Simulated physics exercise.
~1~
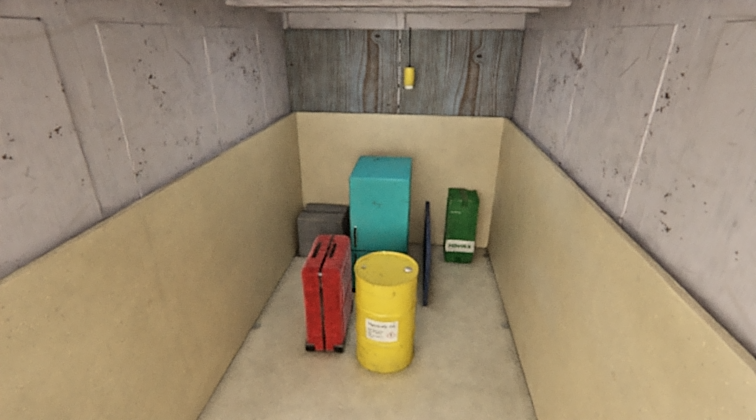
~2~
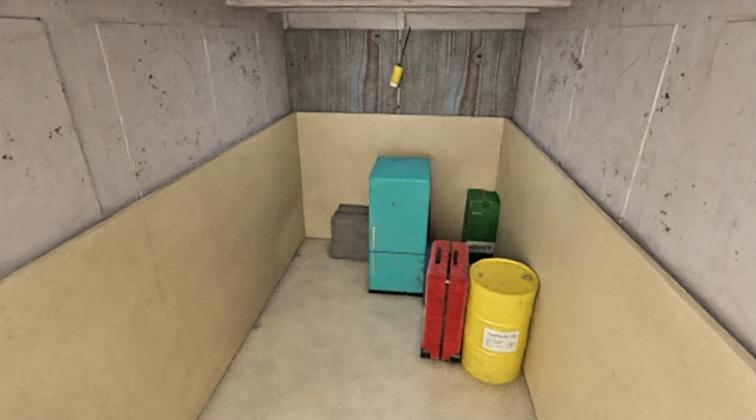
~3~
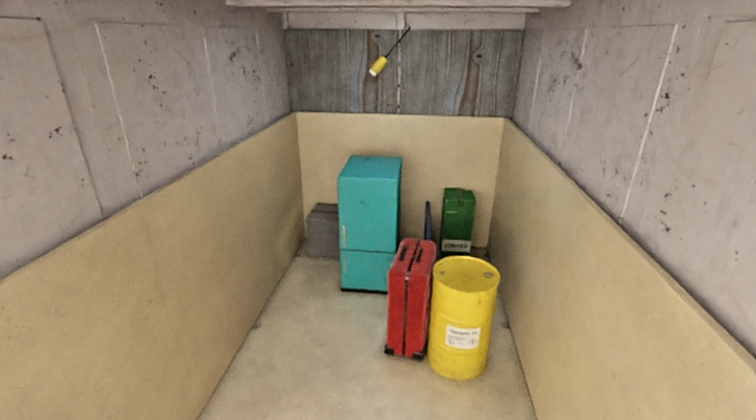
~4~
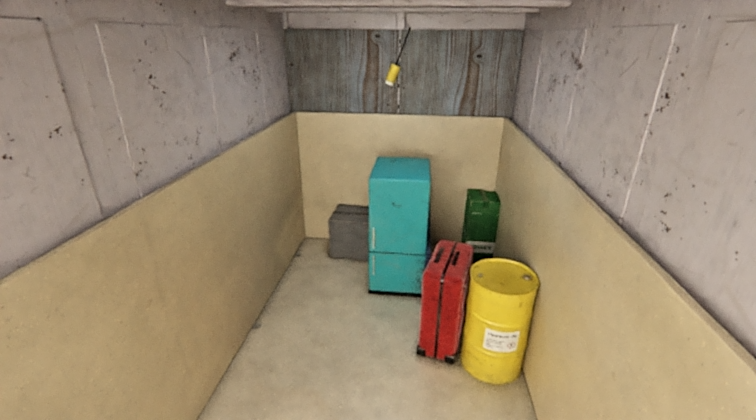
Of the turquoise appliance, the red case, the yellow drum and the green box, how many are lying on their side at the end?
None of them are lying on their side. The appliance, the case, the drum and the green box all still stand upright at the end.
In the load bay of a moving van, seen from the rear towards the bulkhead, a turquoise appliance stands near the back between a grey box on the left and a green box on the right. A red case and a yellow drum stand in front, a thin dark blue board rises behind them, and a yellow lamp hangs above. The load shifts right, bringing the drum close to the right wall. Everything then slides partway back left as the lamp swings left. Finally the pieces move right again, ending upright and right of where they began.
